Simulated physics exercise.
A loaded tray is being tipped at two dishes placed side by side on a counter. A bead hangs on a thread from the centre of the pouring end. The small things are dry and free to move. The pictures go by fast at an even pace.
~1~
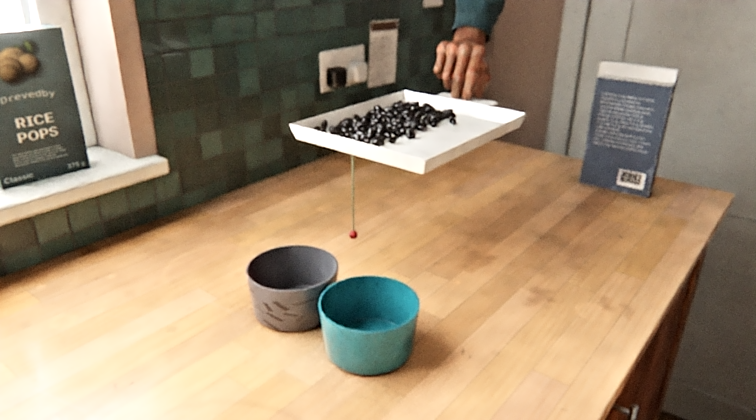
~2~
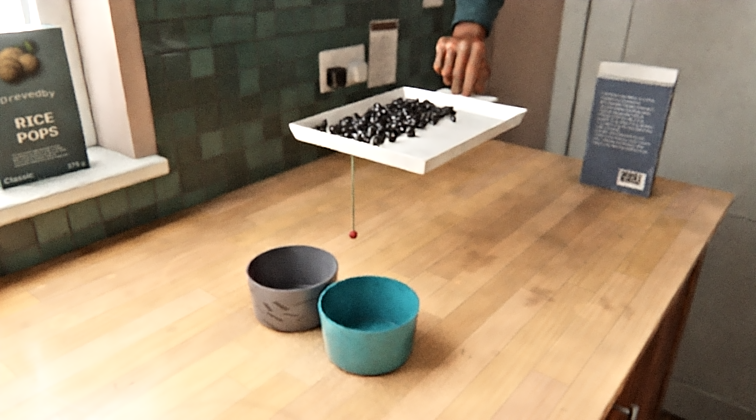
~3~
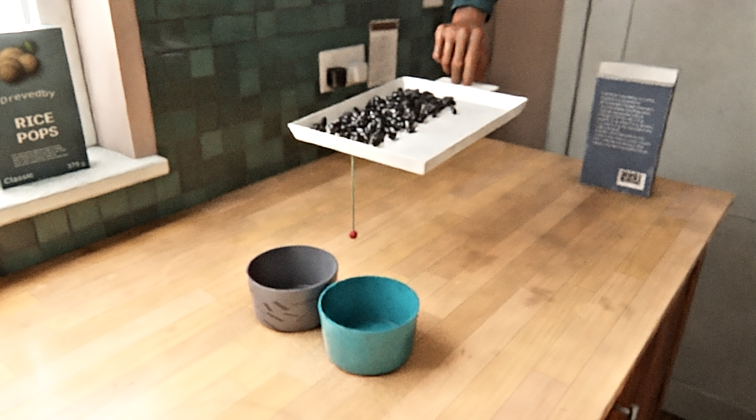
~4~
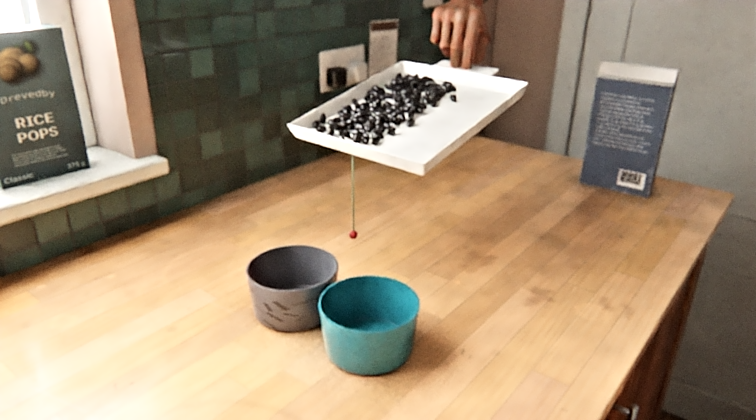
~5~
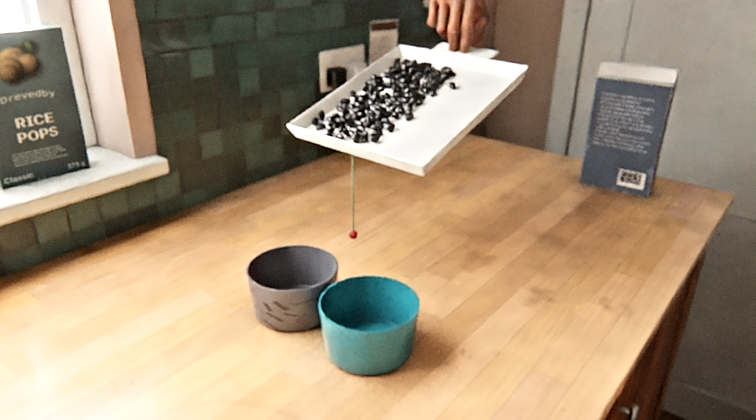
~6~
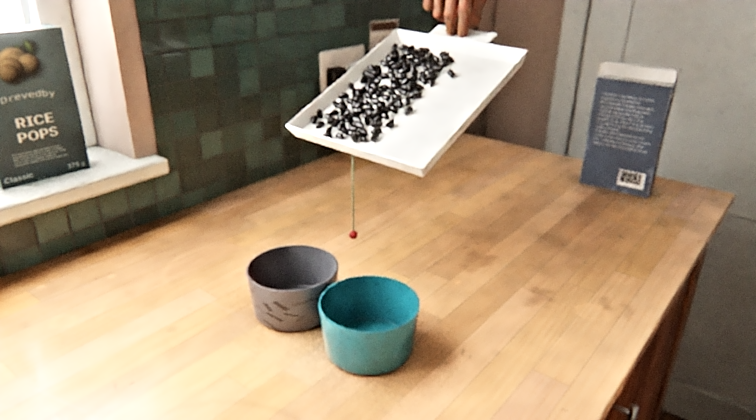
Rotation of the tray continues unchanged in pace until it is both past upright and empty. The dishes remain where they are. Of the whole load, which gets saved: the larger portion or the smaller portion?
Turns out most of it gets caught in the end.
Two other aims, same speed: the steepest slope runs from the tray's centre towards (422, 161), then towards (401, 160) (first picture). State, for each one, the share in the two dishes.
It comes to about 10 per cent the first time and about 20 per cent the second.
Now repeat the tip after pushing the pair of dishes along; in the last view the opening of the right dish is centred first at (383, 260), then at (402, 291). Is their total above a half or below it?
Result, first place: Not as much as half; second place: Exceeding half.
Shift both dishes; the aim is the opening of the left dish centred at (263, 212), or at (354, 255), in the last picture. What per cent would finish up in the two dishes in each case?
In order: 10 percent and 50 percent.
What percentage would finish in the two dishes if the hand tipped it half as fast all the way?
Roughly 70 percent, give or take.
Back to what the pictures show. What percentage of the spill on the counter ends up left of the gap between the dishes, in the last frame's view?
30 %, near enough.
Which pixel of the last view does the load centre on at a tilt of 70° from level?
Roughly at (350, 131).
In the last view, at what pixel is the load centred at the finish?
At about (333, 312).
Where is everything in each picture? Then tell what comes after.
In the first frame, corners of the pouring end near (296, 124) and (424, 157), level; middle of the load near (389, 121), black beans; left dish near (260, 303); right dish near (336, 344); bead on its thread near (353, 235).
In the second frame, corners of the pouring end near (296, 124) and (423, 158), level; middle of the load near (389, 119).
In the third frame, corners of the pouring end near (295, 124) and (423, 159), tipped barely, level across its low end; middle of the load near (388, 113).
In the fourth frame, corners of the pouring end near (294, 124) and (422, 160), tipped a little, level across its low end; middle of the load near (388, 104).
In the fifth frame, corners of the pouring end near (293, 124) and (421, 162), tipped clearly, level across its low end; middle of the load near (386, 96).
In the sixth frame, corners of the pouring end near (292, 124) and (420, 163), tipped clearly, level across its low end; middle of the load near (384, 87); left dish near (260, 303); right dish near (336, 344).
Shortly afterwards, tray tipped steeply; all but a few on the tray; only a few in the air.
Next, tray tipped past a quarter turn; a little on the tray; near a quarter in the right dish; near a quarter in the left dish; near a quarter outside both; near a quarter in the air.
Some moments later, tray tipped past a quarter turn; near a quarter in the right dish; near a third in the left dish; near a third outside both.
In the end, tray tipped past a quarter turn; near a quarter in the right dish; near a third in the left dish; near a third outside both.
